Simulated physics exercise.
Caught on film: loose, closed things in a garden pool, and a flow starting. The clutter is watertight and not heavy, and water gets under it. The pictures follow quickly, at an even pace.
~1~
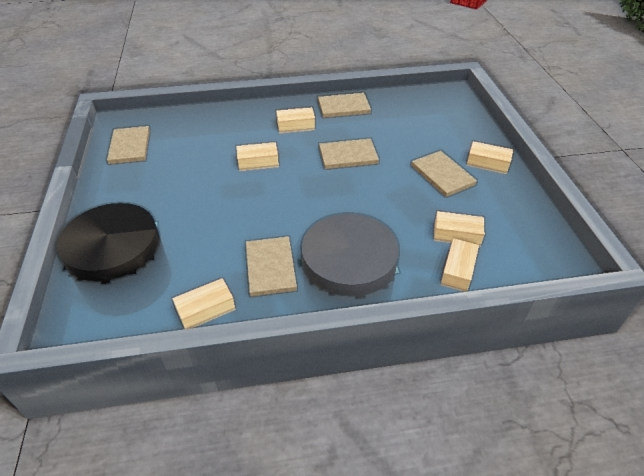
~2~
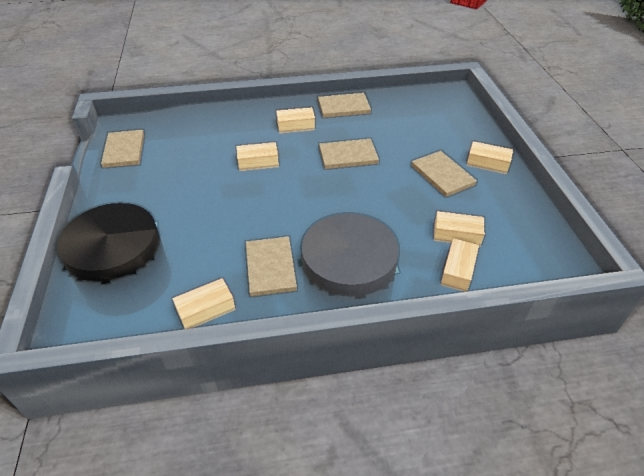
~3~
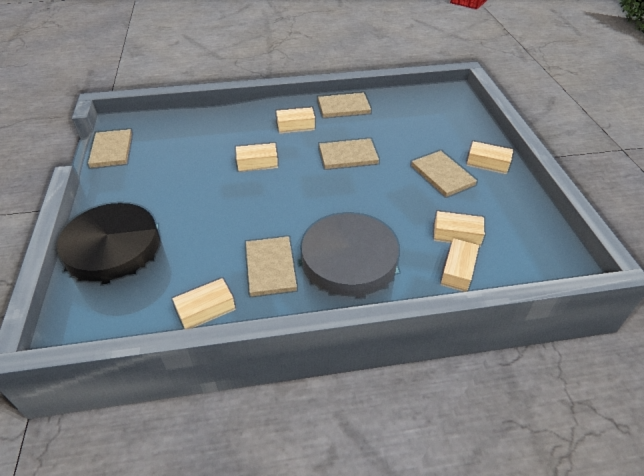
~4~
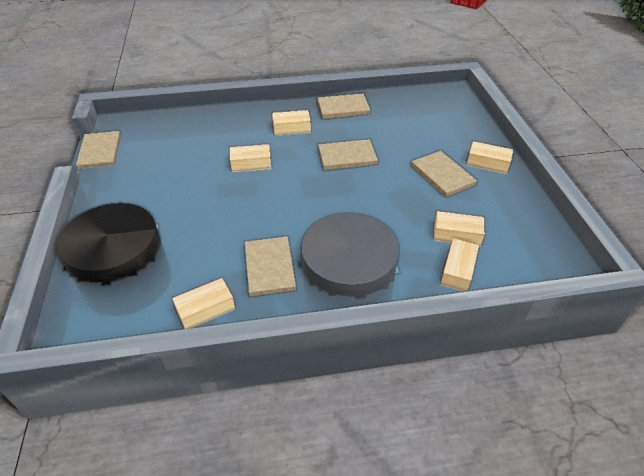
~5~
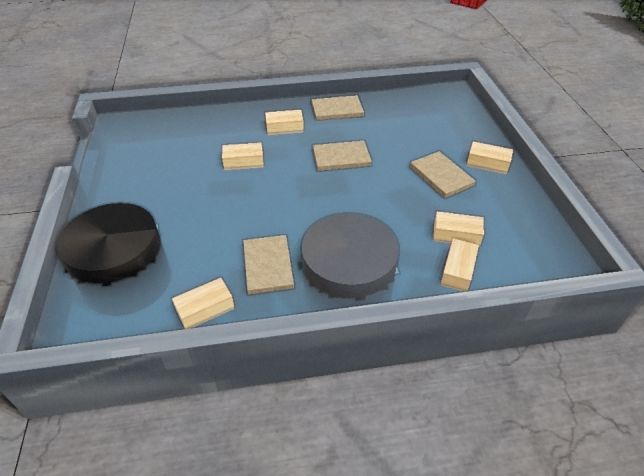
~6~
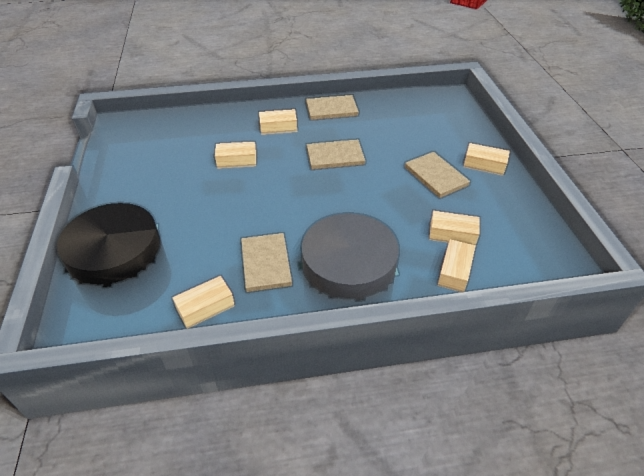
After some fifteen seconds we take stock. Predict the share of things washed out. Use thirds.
Share: Not even a third.
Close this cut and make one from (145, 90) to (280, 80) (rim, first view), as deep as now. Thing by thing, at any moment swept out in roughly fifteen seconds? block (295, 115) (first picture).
Verdict: Washed out.
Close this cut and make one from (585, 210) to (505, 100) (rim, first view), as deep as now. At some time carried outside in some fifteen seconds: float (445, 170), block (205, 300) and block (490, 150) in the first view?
One after the other: Yes, no, through.
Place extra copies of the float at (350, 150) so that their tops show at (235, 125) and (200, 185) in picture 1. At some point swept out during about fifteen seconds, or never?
One after the other: Carried outside, yes.
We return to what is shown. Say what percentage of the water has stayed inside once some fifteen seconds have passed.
I make it 68 per cent.
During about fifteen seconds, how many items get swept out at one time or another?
It comes to 3.
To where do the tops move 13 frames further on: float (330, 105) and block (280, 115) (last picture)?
Near (291, 113) and (213, 123).
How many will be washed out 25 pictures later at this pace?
That makes 2.
A moment on, 1 of 11 are out; 10 afloat.
Next, 1 of 11 are out; 10 afloat.
Later, 2 of 11 are out; 9 afloat.
In the end, 3 of 11 are out; 8 afloat.
